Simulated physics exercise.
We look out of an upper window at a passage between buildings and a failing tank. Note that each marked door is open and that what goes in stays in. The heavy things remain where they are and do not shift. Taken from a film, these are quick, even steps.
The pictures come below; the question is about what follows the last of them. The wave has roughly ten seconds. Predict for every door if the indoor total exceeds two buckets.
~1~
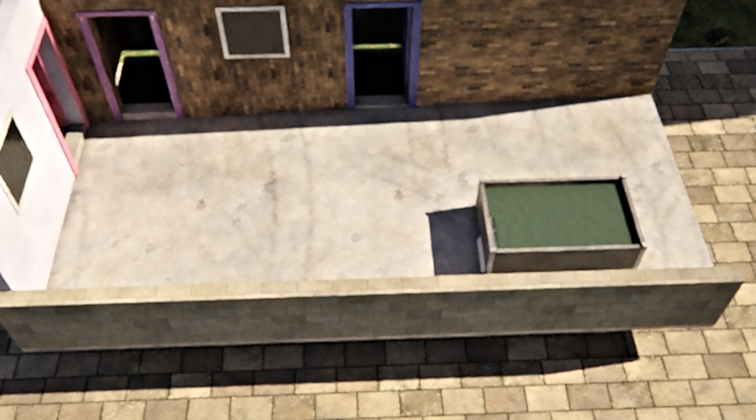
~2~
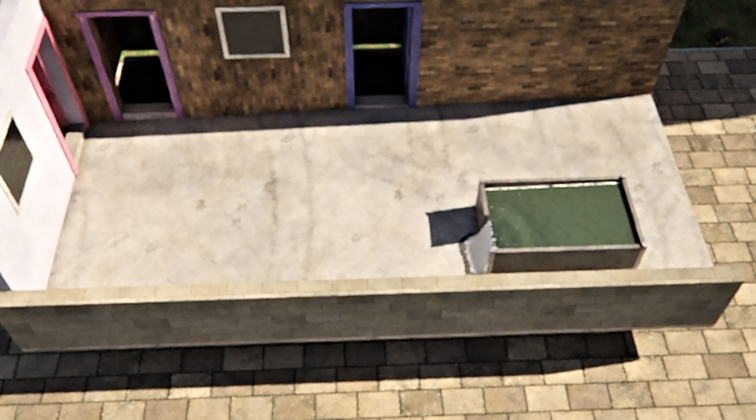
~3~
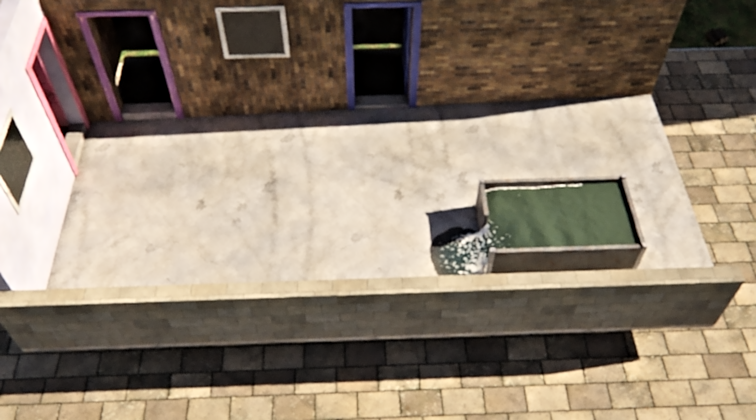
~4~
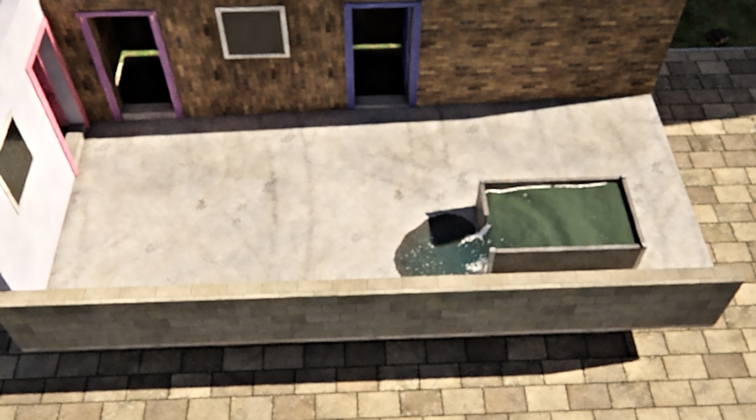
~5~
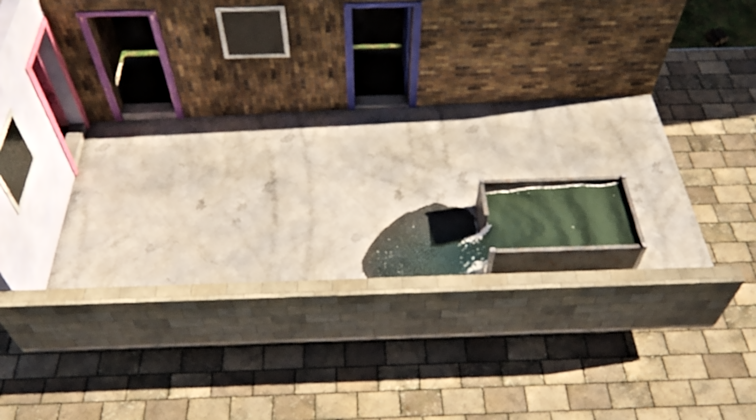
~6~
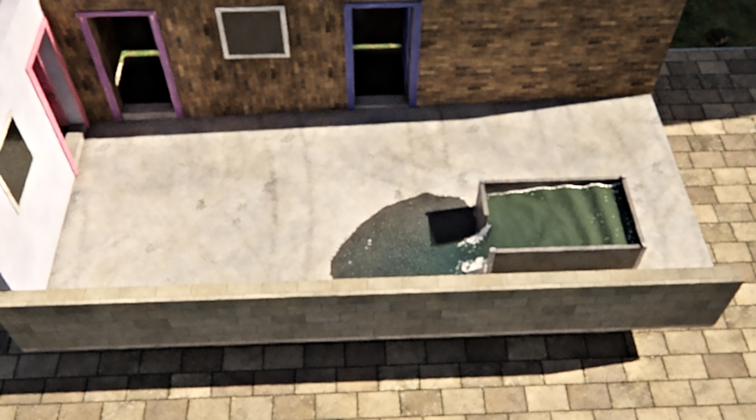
Outcome: The pink door will not count as flooded. The blue door will not count as flooded. The purple door will not count as flooded.
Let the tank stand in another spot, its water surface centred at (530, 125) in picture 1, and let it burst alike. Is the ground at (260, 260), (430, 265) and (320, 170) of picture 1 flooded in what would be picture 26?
Spot by spot, in the order asked: Swamped, untouched, swamped.
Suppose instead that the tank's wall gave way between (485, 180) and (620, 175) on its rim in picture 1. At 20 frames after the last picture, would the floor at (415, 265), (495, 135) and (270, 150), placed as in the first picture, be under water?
In the order given: Untouched, swamped and swamped.
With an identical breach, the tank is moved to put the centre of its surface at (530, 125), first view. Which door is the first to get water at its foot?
That would be the blue one, I say.
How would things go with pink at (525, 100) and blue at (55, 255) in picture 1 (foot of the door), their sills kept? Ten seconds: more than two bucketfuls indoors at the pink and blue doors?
My take: The pink door stays inside the limit while the blue door exceeds the limit.
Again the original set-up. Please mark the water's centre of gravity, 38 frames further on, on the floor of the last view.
Point: (255, 222).
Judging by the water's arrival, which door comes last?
That would be the blue-painted one.
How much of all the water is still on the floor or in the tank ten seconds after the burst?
My figure is close to 100 percent.
A moment on, water covers 20 % of the floor; the pink door not reached, the blue door not reached, the purple door not reached.
Next, water covers 30 % of the floor; the pink door not reached, the blue door not reached, the purple door not reached.
Then, water covers 50 % of the floor; the pink door not reached, the blue door not reached, the purple door not reached.
Later, water covers 50 % of the floor; the pink door under two buckets in, the blue door not reached, the purple door wet at the sill, nothing in.
In the end, water covers 55 % of the floor; the pink door under two buckets in, the blue door wet at the sill, nothing in, the purple door wet at the sill, nothing in.
